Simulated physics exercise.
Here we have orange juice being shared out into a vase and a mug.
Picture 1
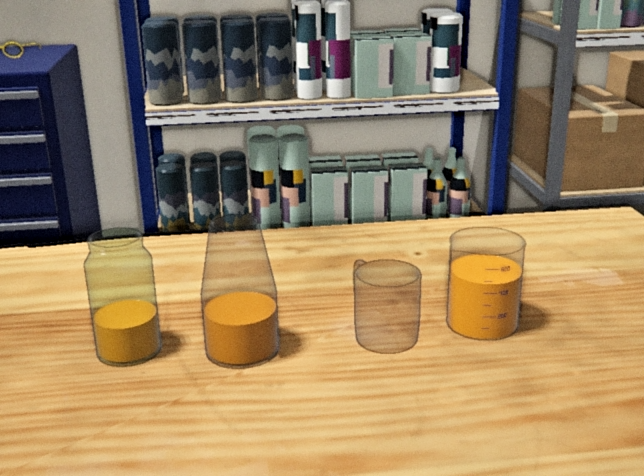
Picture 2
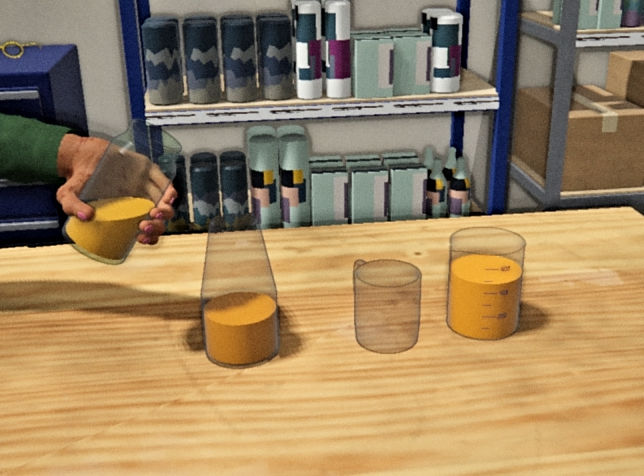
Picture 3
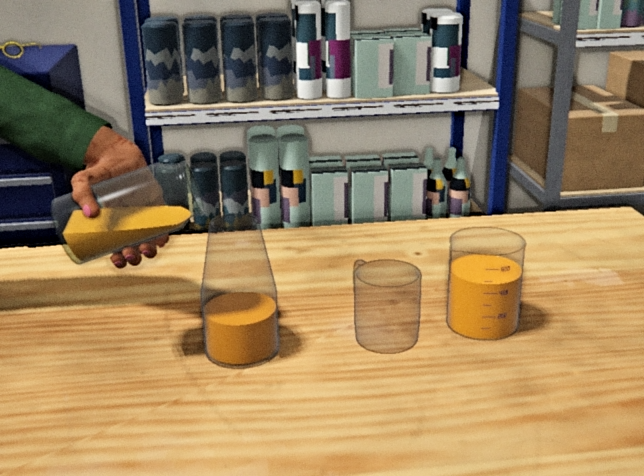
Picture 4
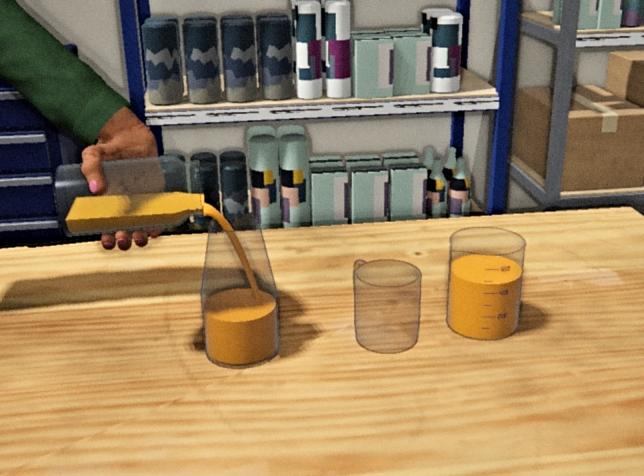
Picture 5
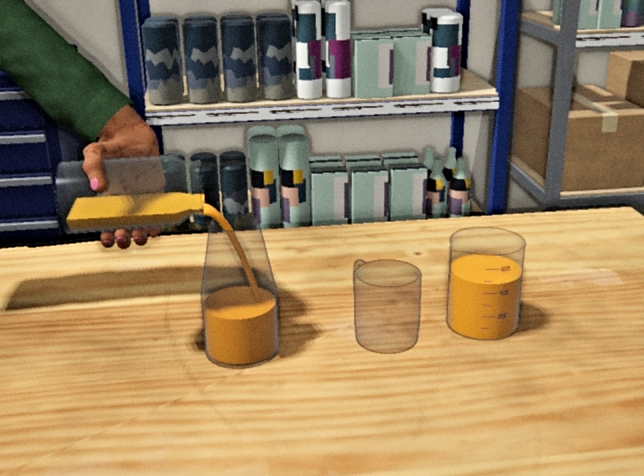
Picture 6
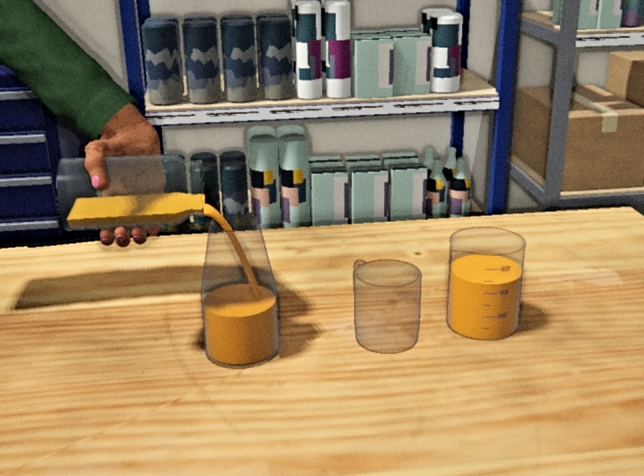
At first, a jar, a tapered vase and a beaker holding orange liquid stand on a wooden table with an empty mug. A hand lifts the jar at left, tilts it sideways and brings it beside the vase, then holds it nearly still as a thin orange stream pours in.
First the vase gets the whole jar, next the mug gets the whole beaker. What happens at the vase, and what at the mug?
The vase has room for it and the mug overflows.
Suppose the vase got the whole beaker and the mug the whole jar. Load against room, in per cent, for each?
In turn 100 and 50 per cent.
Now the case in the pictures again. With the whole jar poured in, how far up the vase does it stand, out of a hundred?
Some 50 per cent.
Soon after, the vase is about half full.
In the end, the vase is about half full; the mug is full to the brim and has run over.
